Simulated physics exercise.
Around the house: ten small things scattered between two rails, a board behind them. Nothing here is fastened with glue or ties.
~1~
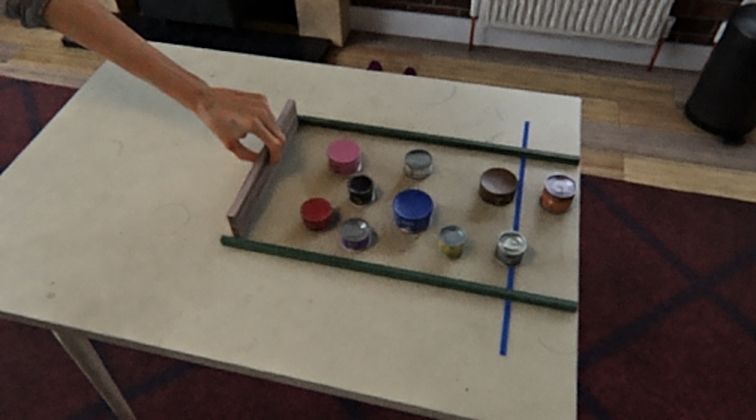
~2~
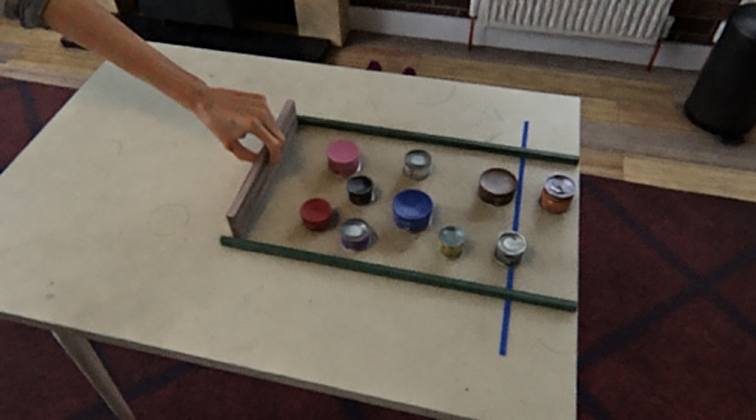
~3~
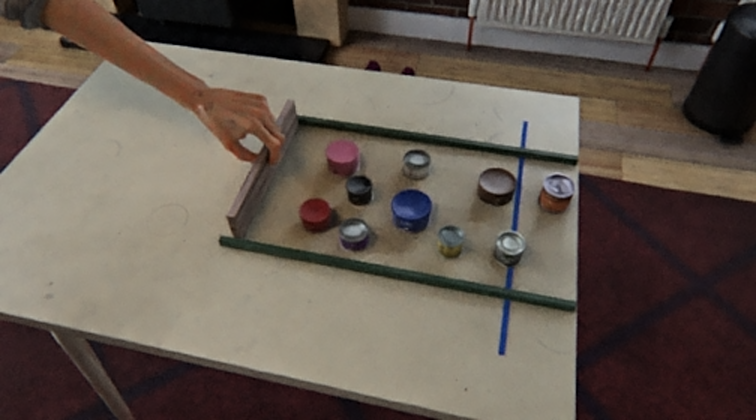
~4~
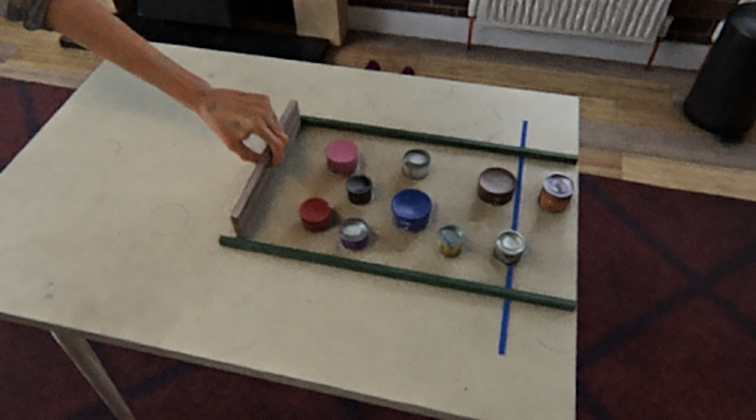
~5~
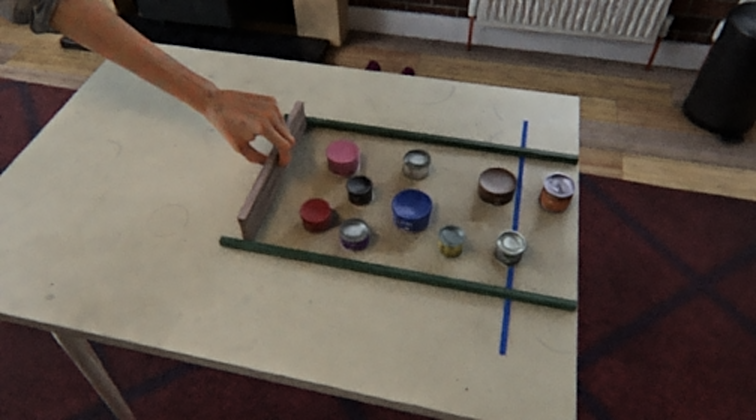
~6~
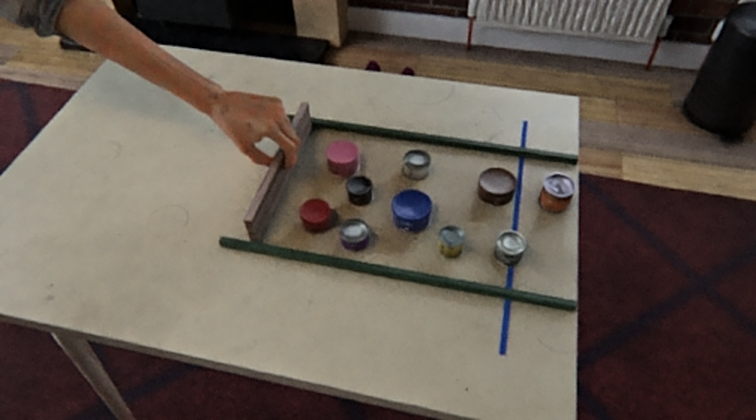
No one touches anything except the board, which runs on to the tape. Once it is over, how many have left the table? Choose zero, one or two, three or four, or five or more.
One or two of them have left the table.
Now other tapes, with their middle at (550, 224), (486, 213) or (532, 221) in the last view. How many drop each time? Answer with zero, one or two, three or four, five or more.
Lab note - count at each of the three spots: Five or over; none; either three or four.
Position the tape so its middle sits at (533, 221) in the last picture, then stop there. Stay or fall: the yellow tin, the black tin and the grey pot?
The yellow tin? It is safe. The black tin? It is safe. The grey pot? It does not stay.
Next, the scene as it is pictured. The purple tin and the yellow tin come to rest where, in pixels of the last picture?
Look around (527, 277) for the first and around (554, 270) for the second.
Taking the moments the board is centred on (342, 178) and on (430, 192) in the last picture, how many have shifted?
The number moved is 3 and then 7.
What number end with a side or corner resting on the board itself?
That makes 5.
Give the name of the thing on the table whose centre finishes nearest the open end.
Result: Grey pot.
Soon after, none off yet; orange tin at rest near (557, 193); grey pot at rest near (509, 249); brown tub at rest near (497, 187).
In the end, the number that fall off is one or two; gone, orange tin.
